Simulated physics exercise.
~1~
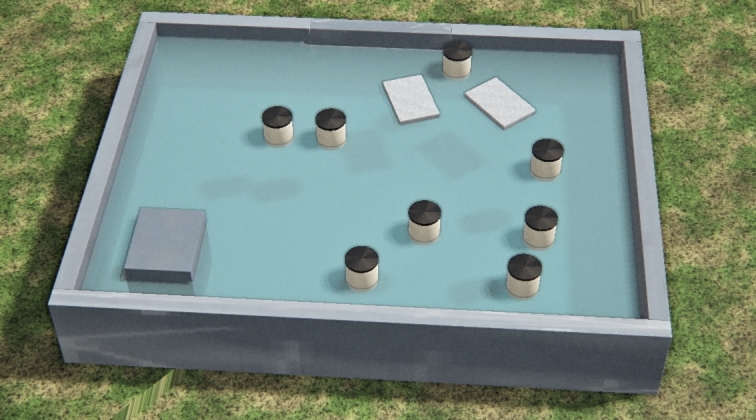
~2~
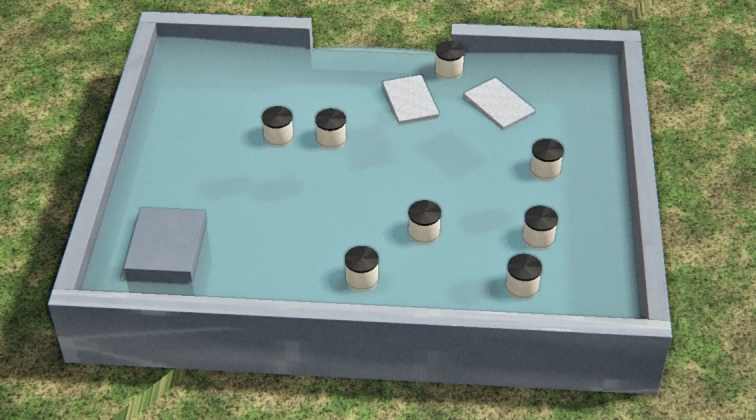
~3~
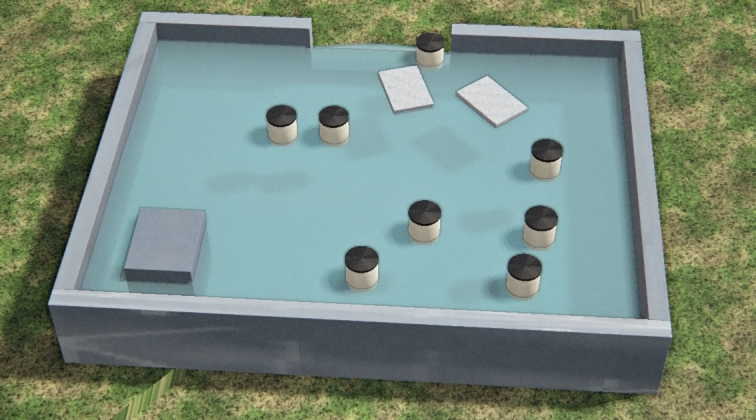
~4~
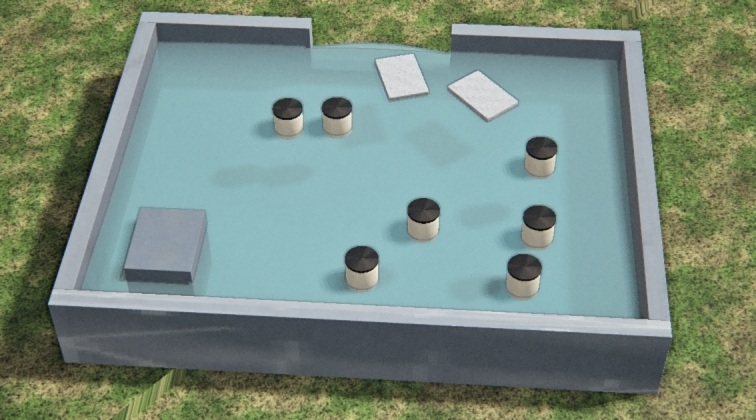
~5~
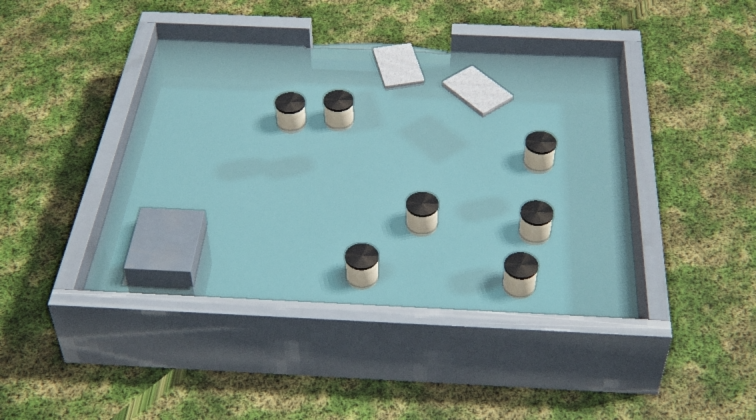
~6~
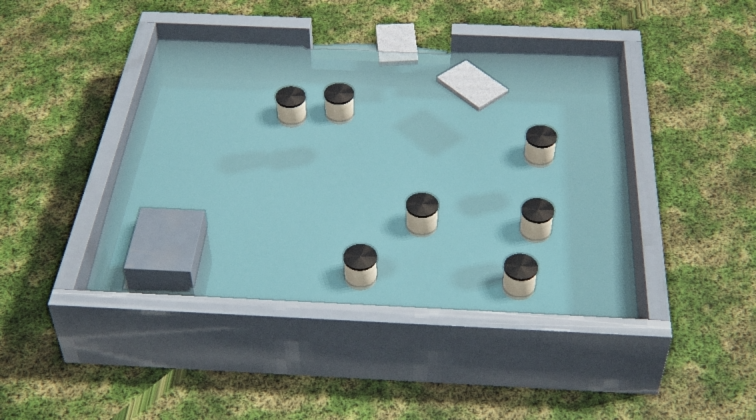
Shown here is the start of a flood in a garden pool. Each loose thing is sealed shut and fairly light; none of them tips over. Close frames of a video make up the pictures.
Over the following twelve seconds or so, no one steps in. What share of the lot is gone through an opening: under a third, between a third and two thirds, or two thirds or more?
Between a third and two thirds.
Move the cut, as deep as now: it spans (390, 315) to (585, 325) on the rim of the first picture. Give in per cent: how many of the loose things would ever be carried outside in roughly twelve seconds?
About 50 per cent.
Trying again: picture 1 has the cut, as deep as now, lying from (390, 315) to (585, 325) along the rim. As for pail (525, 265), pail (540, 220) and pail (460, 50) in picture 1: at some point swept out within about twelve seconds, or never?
First flushed away, then flushed away, then held back.
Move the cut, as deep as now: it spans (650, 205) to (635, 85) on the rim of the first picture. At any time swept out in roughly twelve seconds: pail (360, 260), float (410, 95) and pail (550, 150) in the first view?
Note - 1: Retained; 2: Escaped; 3: Escaped.
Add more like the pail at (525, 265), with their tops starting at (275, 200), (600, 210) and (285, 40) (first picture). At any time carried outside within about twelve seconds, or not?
Outcomes in turn are not expelled, not expelled, expelled.
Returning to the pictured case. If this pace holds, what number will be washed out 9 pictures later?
Total: 4.
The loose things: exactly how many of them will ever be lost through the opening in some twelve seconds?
Exactly 5.
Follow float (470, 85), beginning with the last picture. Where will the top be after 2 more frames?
Roughly at (448, 75).
A moment on, 2 of 10 are out; 8 afloat.
Next, 4 of 10 are out; 6 afloat.
Later, 5 of 10 are out; 5 afloat.
In the end, 5 of 10 are out; 5 afloat.
